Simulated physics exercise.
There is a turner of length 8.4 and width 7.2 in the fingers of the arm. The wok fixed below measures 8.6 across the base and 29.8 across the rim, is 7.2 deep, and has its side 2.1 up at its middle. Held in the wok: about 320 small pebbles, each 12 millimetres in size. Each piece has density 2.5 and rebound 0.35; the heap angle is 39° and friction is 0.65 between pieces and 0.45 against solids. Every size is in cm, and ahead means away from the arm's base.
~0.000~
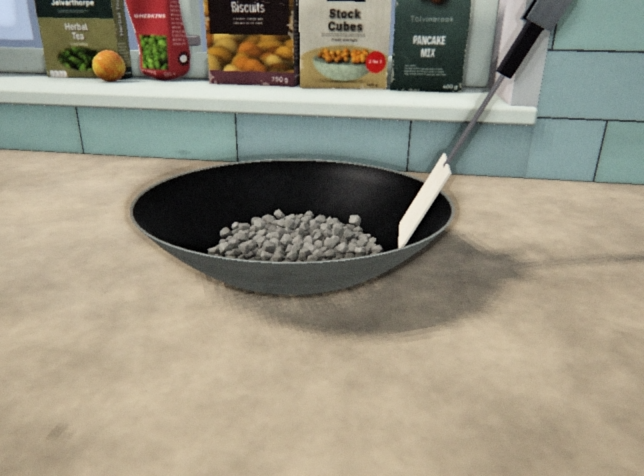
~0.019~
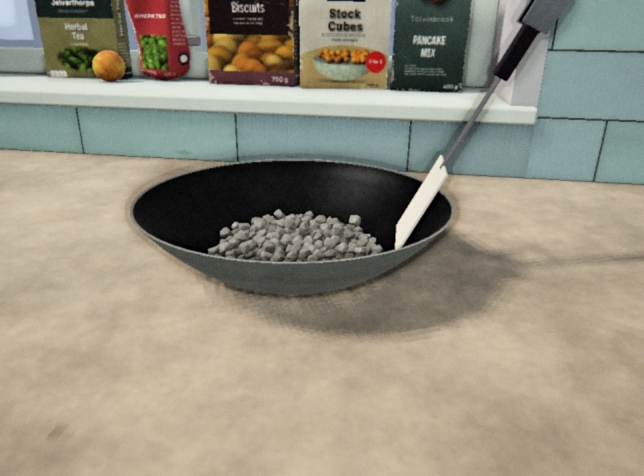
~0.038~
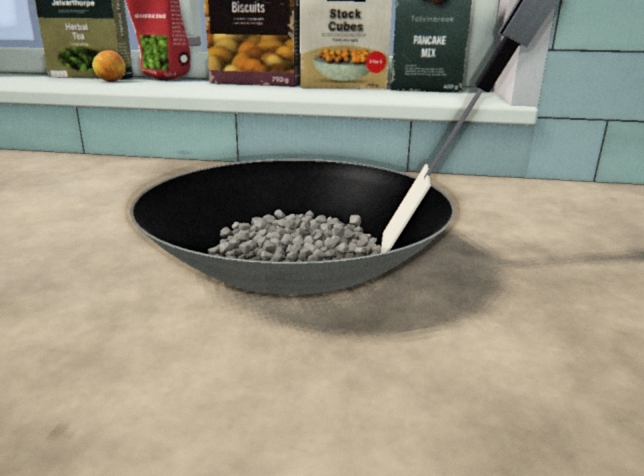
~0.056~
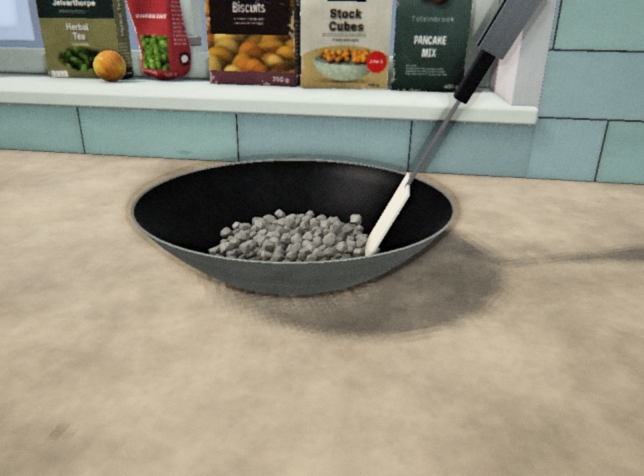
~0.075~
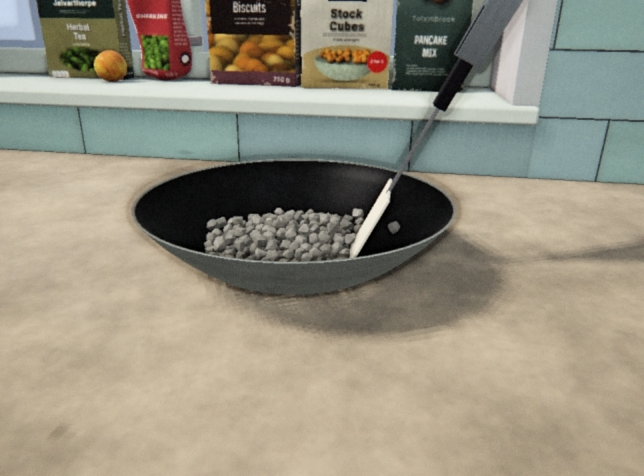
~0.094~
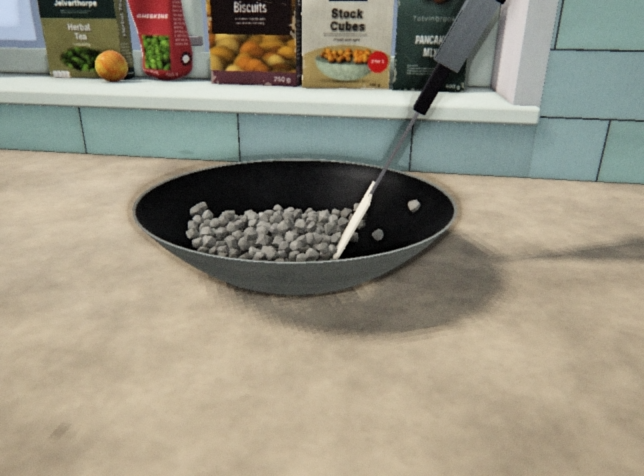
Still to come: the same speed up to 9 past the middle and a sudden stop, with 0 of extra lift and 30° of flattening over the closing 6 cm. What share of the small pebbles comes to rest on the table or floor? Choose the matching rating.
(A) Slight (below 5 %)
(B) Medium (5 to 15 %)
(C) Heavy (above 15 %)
(C) Heavy (above 15 %).
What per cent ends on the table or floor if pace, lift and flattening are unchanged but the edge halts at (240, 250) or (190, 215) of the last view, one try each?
Respectively about 10 and 35 percent end on the table or floor.
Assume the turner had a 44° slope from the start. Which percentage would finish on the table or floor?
Roughly 20 per cent.
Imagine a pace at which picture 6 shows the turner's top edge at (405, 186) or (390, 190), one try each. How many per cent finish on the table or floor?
First try about 10 %, second try about 10 %.
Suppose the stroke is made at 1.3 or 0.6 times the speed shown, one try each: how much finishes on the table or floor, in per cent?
About 30 and 5 per cent.
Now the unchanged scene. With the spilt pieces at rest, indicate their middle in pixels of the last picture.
Around (72, 251).
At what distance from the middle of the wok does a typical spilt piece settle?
Distance, approx.: 26 cm.
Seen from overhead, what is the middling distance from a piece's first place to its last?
The figure is about 9 cm.
After 0.14 s, sloping 64°, highest piece 12 above the table; 318 in the wok, 1 on the blade or in flight.
After 0.19 s, sloping 54°, highest piece 17 above the table; 315 in the wok, 4 on the blade or in flight.
After 0.41 s, sloping 34°, highest piece 12 above the table; 255 in the wok, 58 on the table or floor, 6 on the blade or in flight.
After 1.46 s, sloping 34°, highest piece 8 above the table; 255 in the wok, 64 on the table or floor.
In the end, 255 in the wok, 64 on the table or floor. That is 20 % on the table or floor.
